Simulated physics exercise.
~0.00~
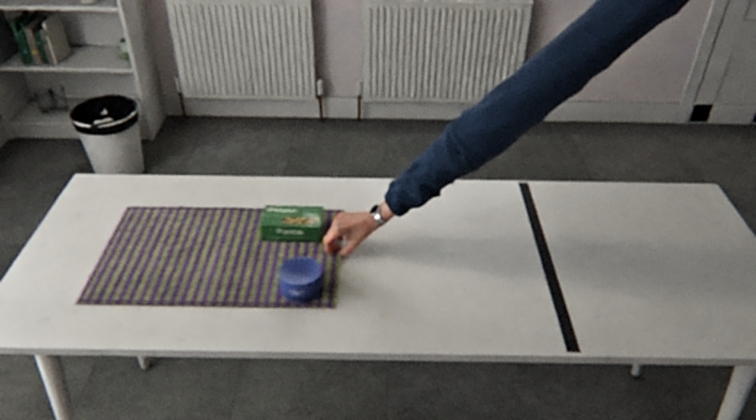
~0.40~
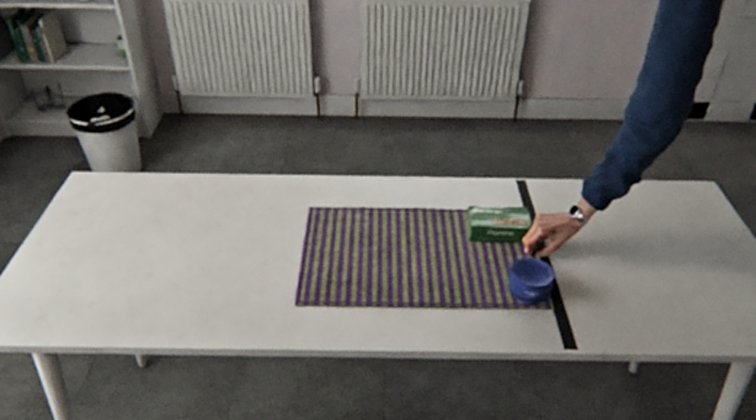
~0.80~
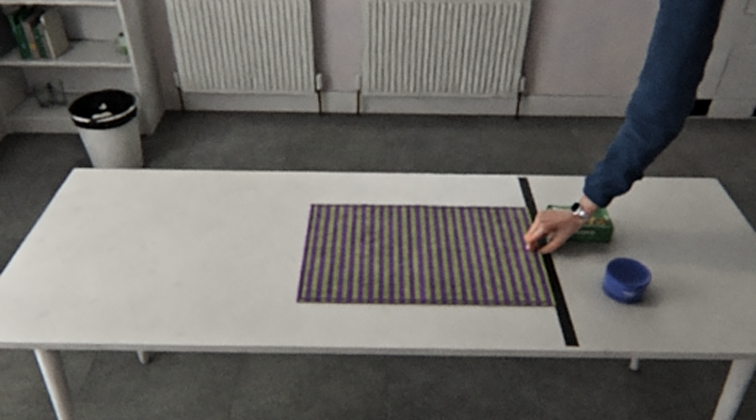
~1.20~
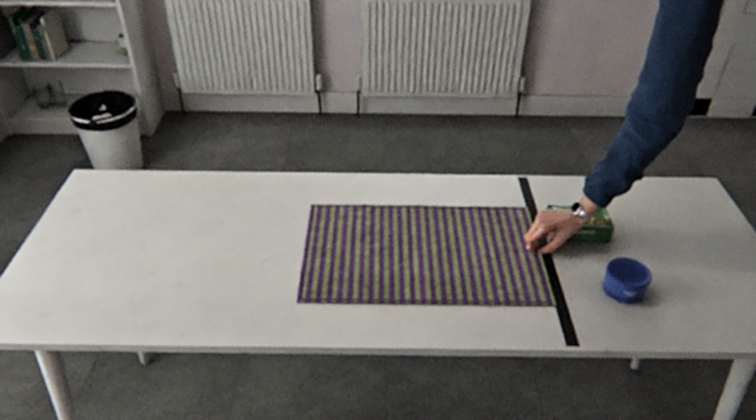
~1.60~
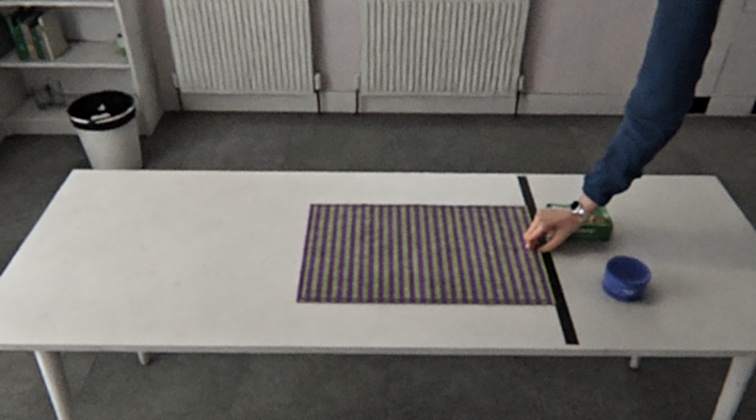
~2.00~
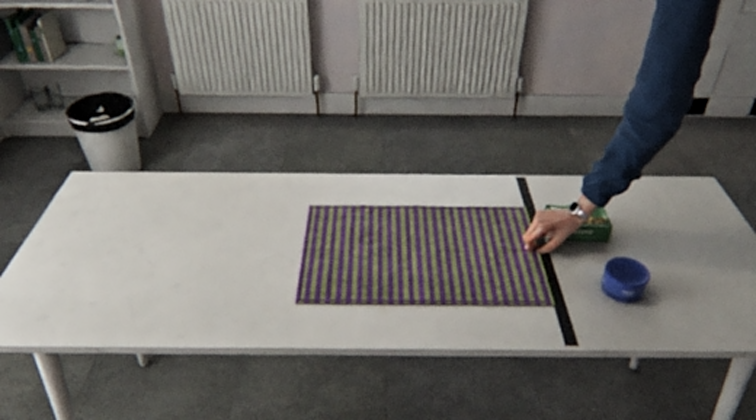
On a white table, a hand pulls a striped cloth right; packet and tub slide off.
